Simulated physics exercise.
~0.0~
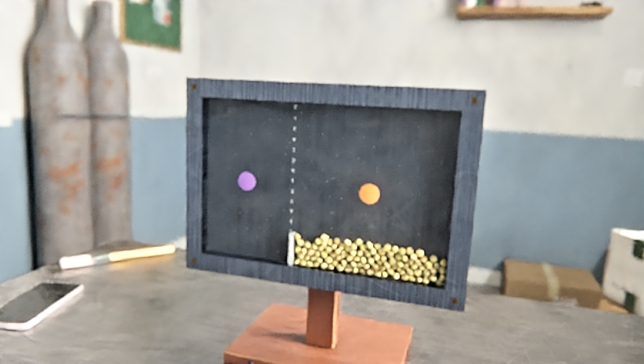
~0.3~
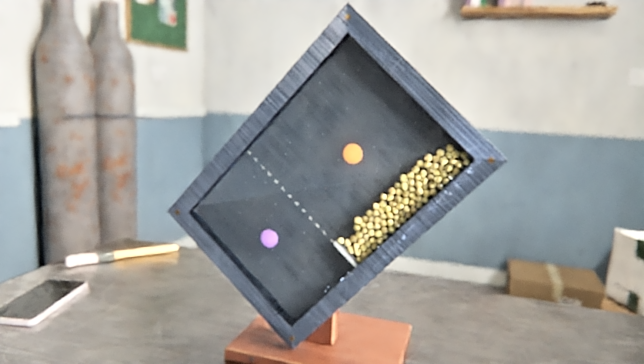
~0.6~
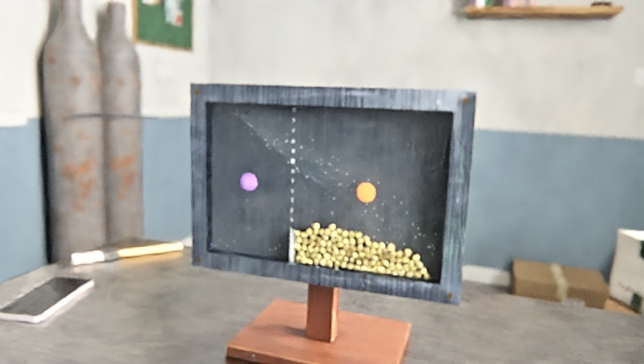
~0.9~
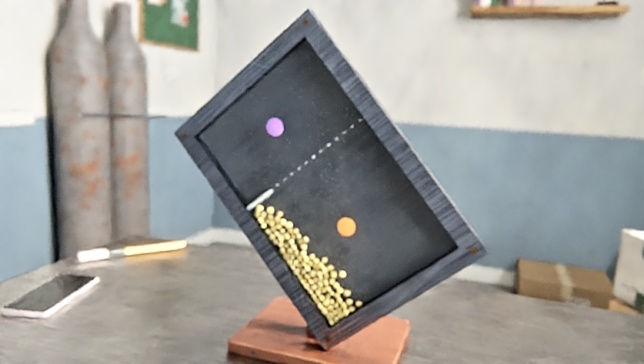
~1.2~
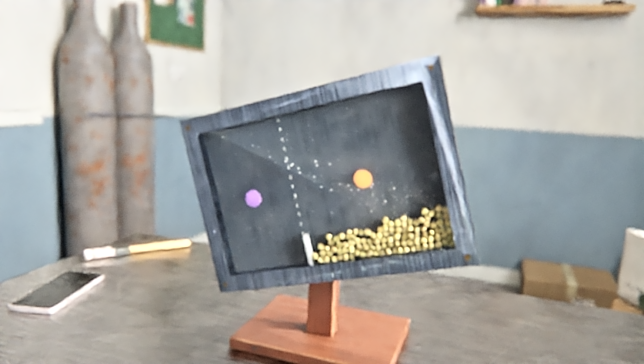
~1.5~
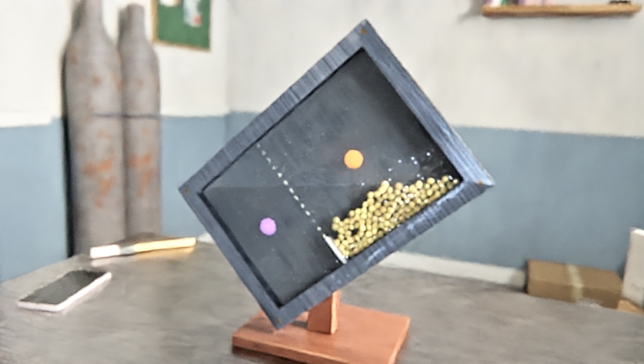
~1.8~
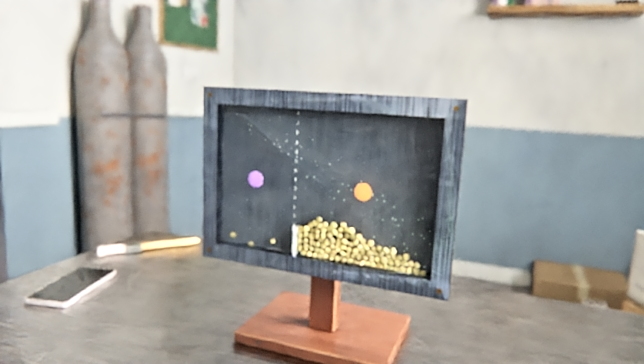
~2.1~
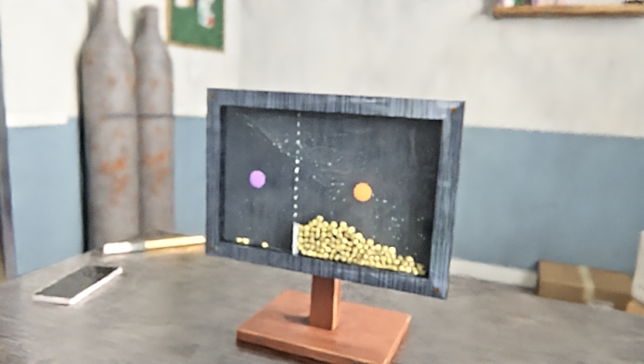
The framed case tips back and forth, then rests level with most beans under orange.
